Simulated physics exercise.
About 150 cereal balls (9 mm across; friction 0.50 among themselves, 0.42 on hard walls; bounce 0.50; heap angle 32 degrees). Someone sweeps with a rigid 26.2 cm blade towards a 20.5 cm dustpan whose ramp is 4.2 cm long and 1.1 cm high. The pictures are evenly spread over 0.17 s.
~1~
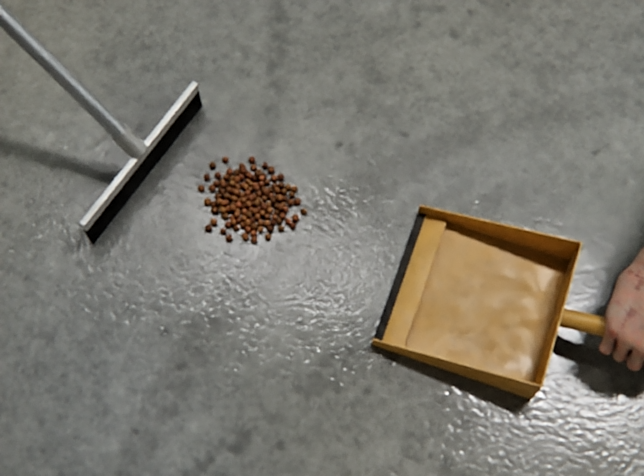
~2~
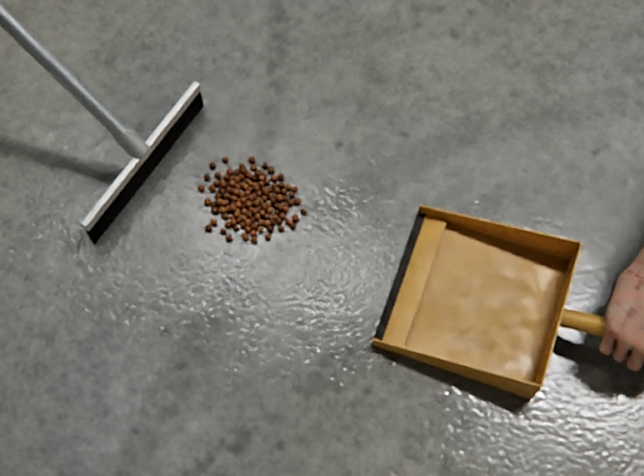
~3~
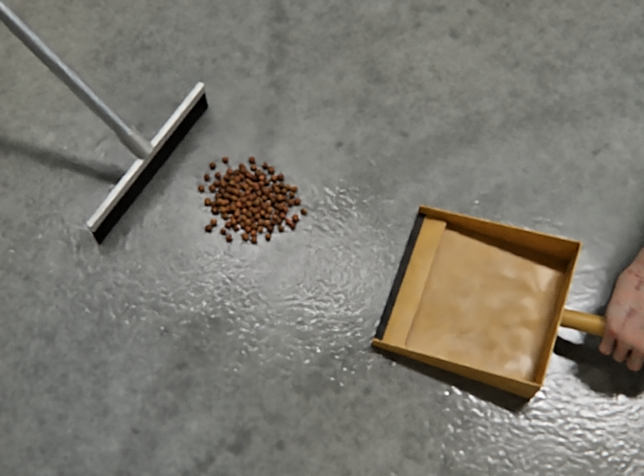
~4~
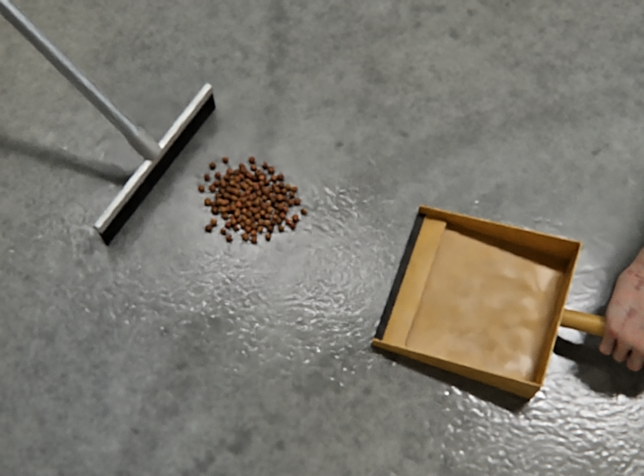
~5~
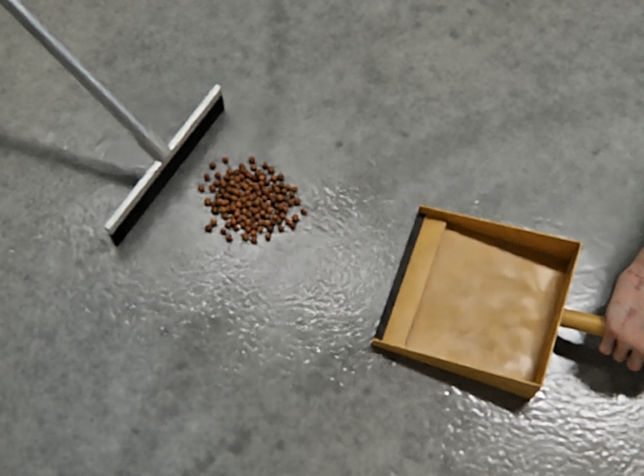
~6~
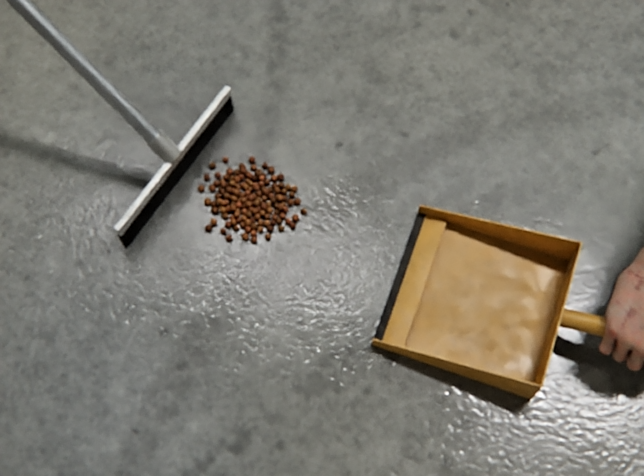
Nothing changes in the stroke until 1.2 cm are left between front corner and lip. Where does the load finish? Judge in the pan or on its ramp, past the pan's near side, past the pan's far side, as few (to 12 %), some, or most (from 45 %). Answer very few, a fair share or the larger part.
Pan very few, near side very few, far side a fair share.
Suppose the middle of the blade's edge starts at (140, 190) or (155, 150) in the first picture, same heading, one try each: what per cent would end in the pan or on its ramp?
Some 5 and 0 per cent.
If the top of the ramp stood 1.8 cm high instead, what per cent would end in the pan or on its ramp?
Then about 0 per cent.
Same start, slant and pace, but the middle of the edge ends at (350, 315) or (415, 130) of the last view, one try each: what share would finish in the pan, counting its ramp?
About 25 and 0 per cent.
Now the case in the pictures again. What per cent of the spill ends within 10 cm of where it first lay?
About 5 per cent.
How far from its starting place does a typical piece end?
About 22 cm.
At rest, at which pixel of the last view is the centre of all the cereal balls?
Near (391, 238).
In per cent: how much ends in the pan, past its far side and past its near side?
Pan 0; near side 0; far side 25.
Then, 0.36 s after the last picture, middle of the blade 20 cm from the lip; 0 % over the lip, far side 10 %, near side 0 %.
Then, 0.60 s after the last picture, middle of the blade 10 cm from the lip; 0 % over the lip, far side 20 %, near side 0 %.
Then, 0.95 s after the last picture, middle of the blade 4 cm from the lip; 0 % over the lip, far side 25 %, near side 0 %.
In the end, pan 0 %, near side 0 %, far side 25 %, in front of the lip or behind the blade 75 %.
